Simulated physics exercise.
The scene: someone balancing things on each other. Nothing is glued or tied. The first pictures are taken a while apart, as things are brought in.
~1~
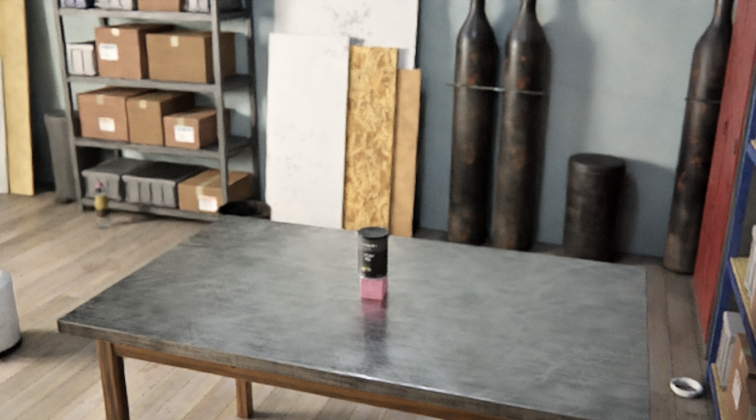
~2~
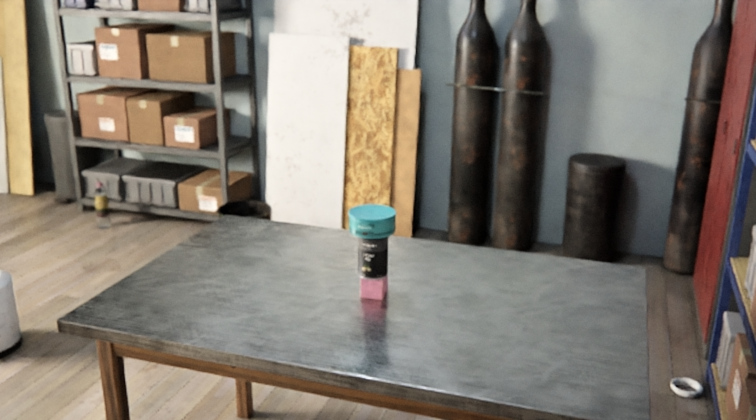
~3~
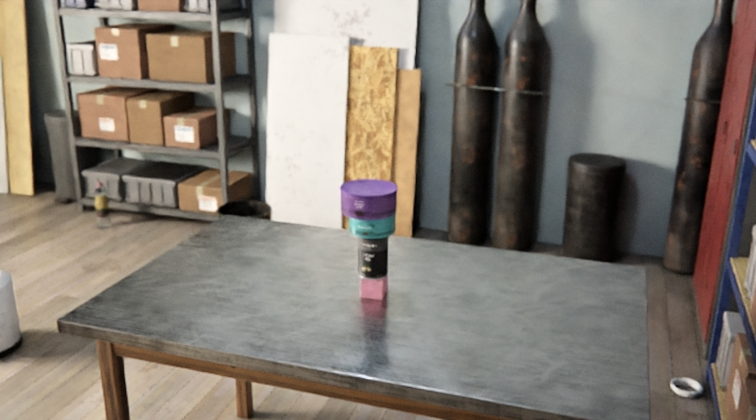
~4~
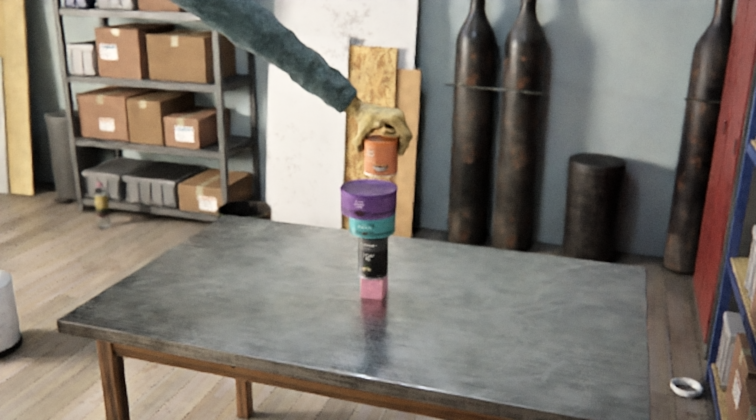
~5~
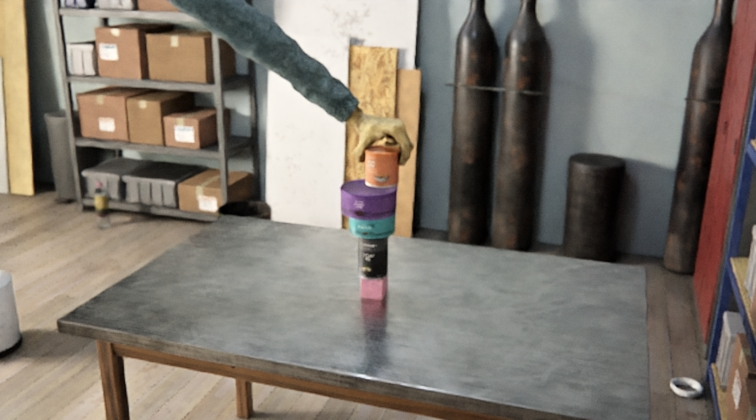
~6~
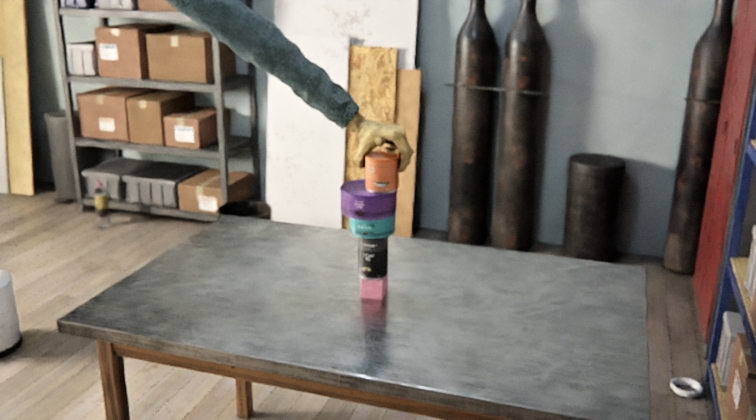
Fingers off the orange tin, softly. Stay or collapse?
Outcome: The pile holds.
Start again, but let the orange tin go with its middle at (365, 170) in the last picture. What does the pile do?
Then it stays up.
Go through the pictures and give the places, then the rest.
The last thing is not in view yet, in the first picture.
The last thing is not in view yet; black tin (373, 253), in the second picture.
The last thing is not in view yet; purple tub (369, 199), in the third picture.
On its way; orange tin (381, 156); black tin (373, 253), in the fourth picture.
On its way; orange tin (382, 166); purple tub (369, 199), in the fifth picture.
In place under the hand; orange tin (382, 172); black tin (373, 253), in the sixth picture.
Then, 0.50 s past the last view, nothing moves.
Then, 1.20 s past the last view, orange tin resting near (382, 172).
Finally, all 5 still in place. Final places as the last picture's camera would see them, orange tin near (382, 172). The pile keeps its balance.
